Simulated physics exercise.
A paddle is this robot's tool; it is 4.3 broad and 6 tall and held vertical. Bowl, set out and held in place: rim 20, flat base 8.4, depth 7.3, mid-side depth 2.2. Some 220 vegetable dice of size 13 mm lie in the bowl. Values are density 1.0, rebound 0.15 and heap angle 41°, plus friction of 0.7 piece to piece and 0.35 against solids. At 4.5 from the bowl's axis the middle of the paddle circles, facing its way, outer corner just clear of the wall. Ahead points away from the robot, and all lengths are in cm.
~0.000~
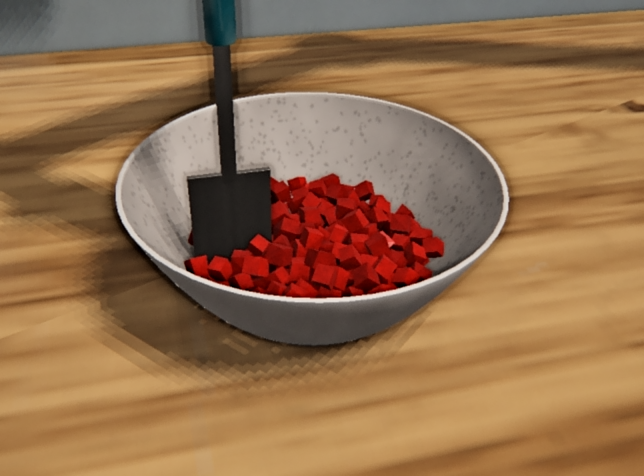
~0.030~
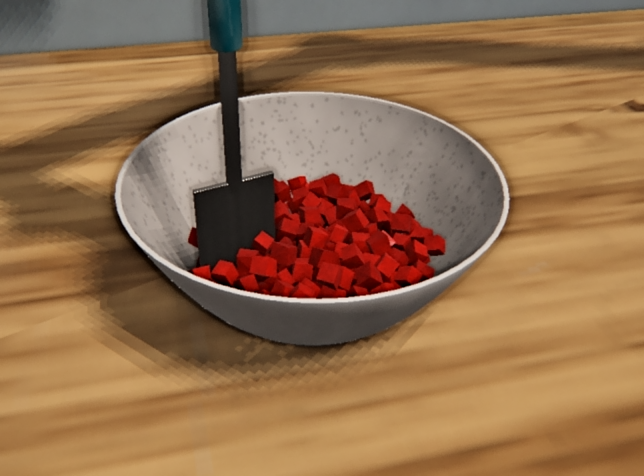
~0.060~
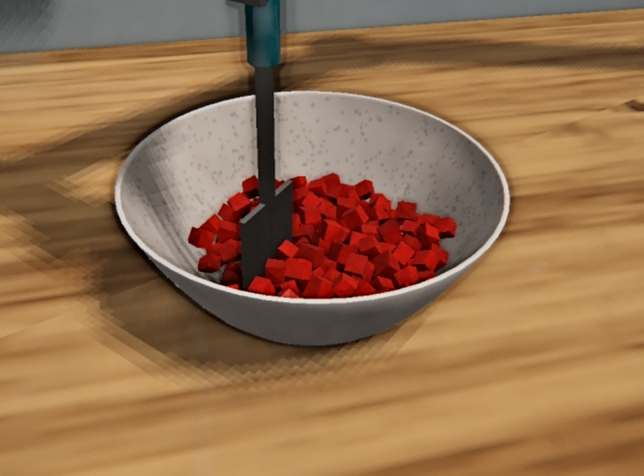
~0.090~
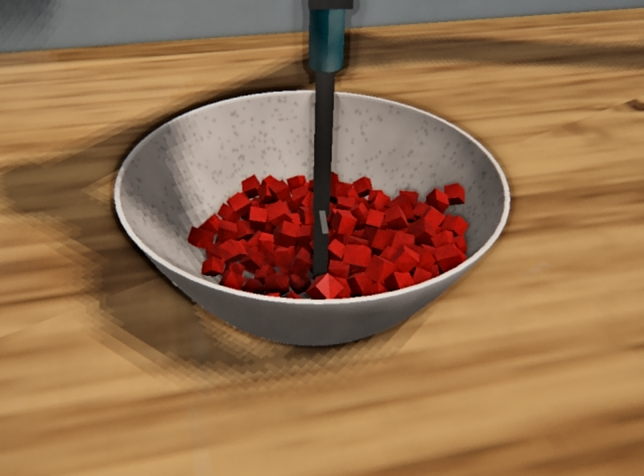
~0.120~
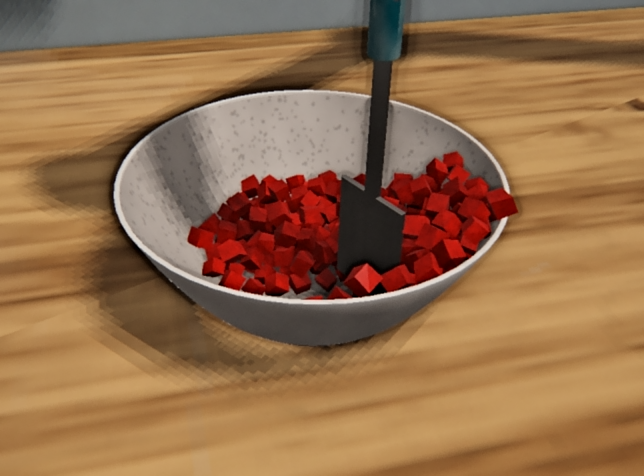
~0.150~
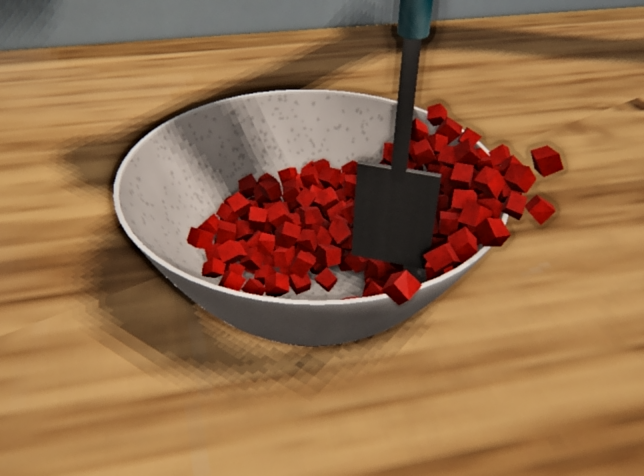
On a wooden surface, a black paddle sweeping rightward through red cubes in a speckled bowl, pushing some over the right rim.
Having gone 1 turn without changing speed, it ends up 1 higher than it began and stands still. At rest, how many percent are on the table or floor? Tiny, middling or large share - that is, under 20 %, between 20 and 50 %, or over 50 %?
The share is middling, between 20 and 50 %.
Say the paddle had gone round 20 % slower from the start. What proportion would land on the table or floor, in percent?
In that case, close to 20 in a hundred.
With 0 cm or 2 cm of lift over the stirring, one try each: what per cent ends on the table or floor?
Close to 40 percent and close to 25 percent.
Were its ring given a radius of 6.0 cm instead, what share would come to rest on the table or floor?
Around 0 in a hundred.
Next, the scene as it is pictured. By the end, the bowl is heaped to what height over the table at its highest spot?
6.0 cm or so.
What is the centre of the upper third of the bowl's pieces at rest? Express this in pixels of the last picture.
It is centred near (284, 280).
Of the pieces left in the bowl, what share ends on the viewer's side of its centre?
It comes to near 55 percent.
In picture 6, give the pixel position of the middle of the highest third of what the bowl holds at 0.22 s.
Somewhere around (376, 123) in the last view.
After 0.22 s, 225° round, highest piece 10 above the table; 198 in the bowl, 22 in flight or on the tool.
After 0.28 s, 299° round, highest piece 11 above the table; 178 in the bowl, 3 on the table or floor, 39 in flight or on the tool.
After 0.51 s, 0° round, highest piece 8 above the table; 150 in the bowl, 70 on the table or floor.
After 1.21 s, 0° round, highest piece 8 above the table; 150 in the bowl, 70 on the table or floor.
In the end, 150 in the bowl, 70 on the table or floor. That is 32 % on the table or floor.
